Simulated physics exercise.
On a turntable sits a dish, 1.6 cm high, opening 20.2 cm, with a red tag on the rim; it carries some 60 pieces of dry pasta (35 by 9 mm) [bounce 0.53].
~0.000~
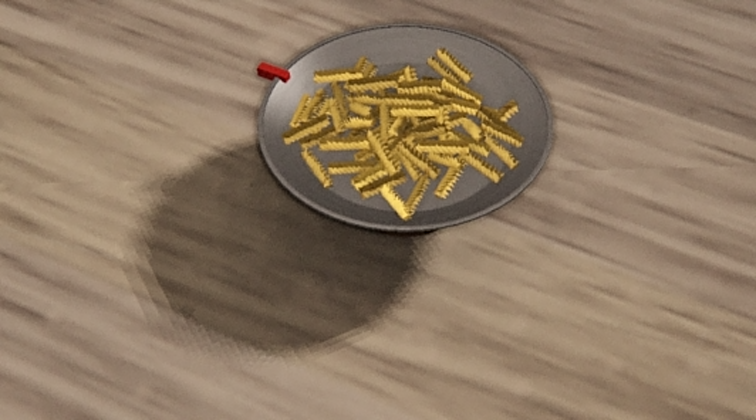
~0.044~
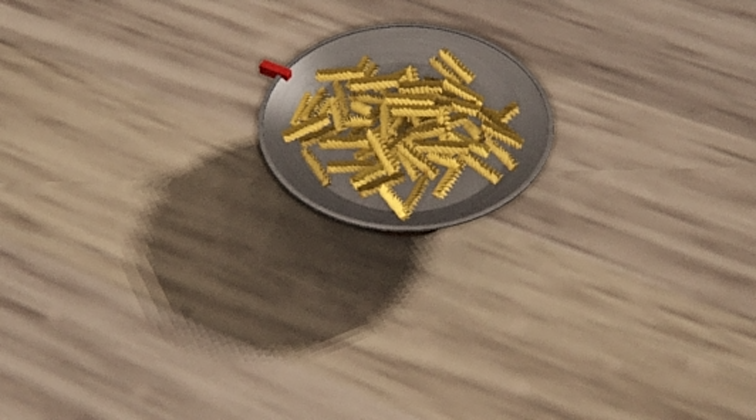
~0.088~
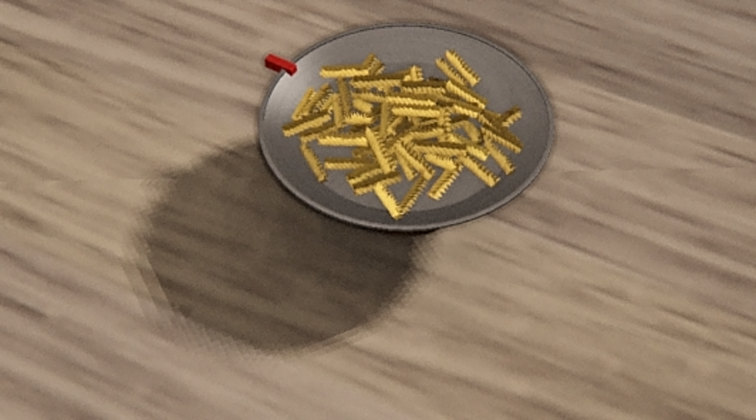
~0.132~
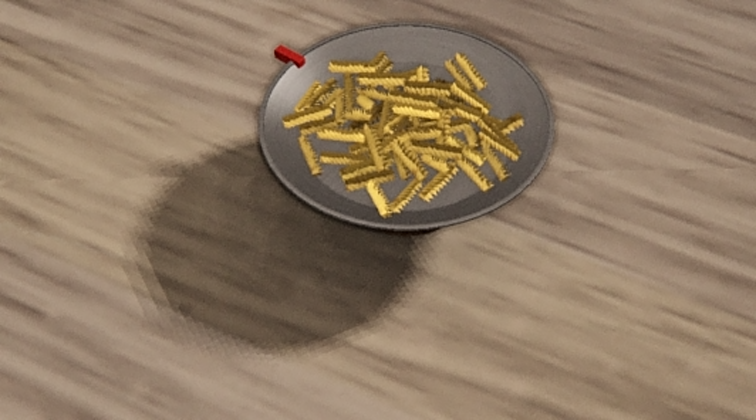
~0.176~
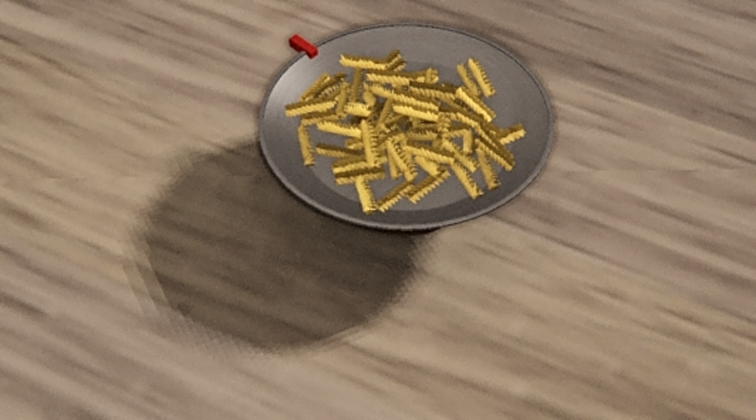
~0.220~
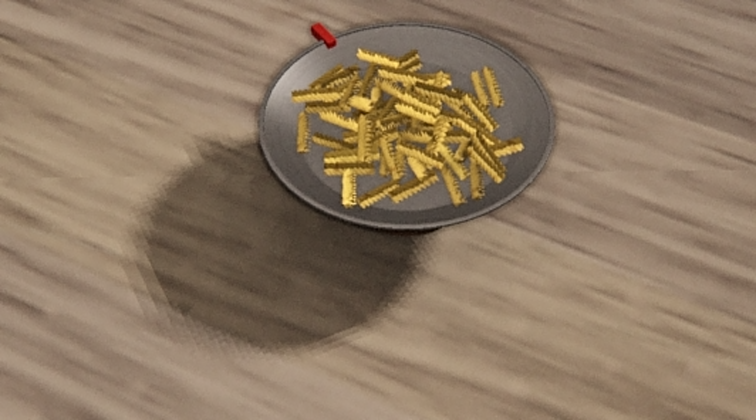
A gray dish of dry yellow pasta with a red tag on its rim began turning slowly clockwise above a wooden surface, then turned faster, carrying the pasta around with it.
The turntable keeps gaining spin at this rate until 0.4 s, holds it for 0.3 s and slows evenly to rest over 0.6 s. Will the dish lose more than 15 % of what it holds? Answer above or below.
Share spilt, set against 15 %: Below.
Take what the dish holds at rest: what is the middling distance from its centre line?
About 5.0 cm.
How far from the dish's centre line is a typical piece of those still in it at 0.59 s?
Some 5.0 cm.
After 0.59 s, dish 100 %; middle of the pieces not yet landed near (406, 126).
Then, at 0.90 s, dish 100 %; middle of the pieces not yet landed near (404, 123).
After 1.18 s, dish 100 %; middle of the pieces not yet landed near (407, 122).
Then, at 1.45 s, dish 100 %; middle of the pieces not yet landed near (407, 122).
In the end, at 1.7 s, dish 100 %.
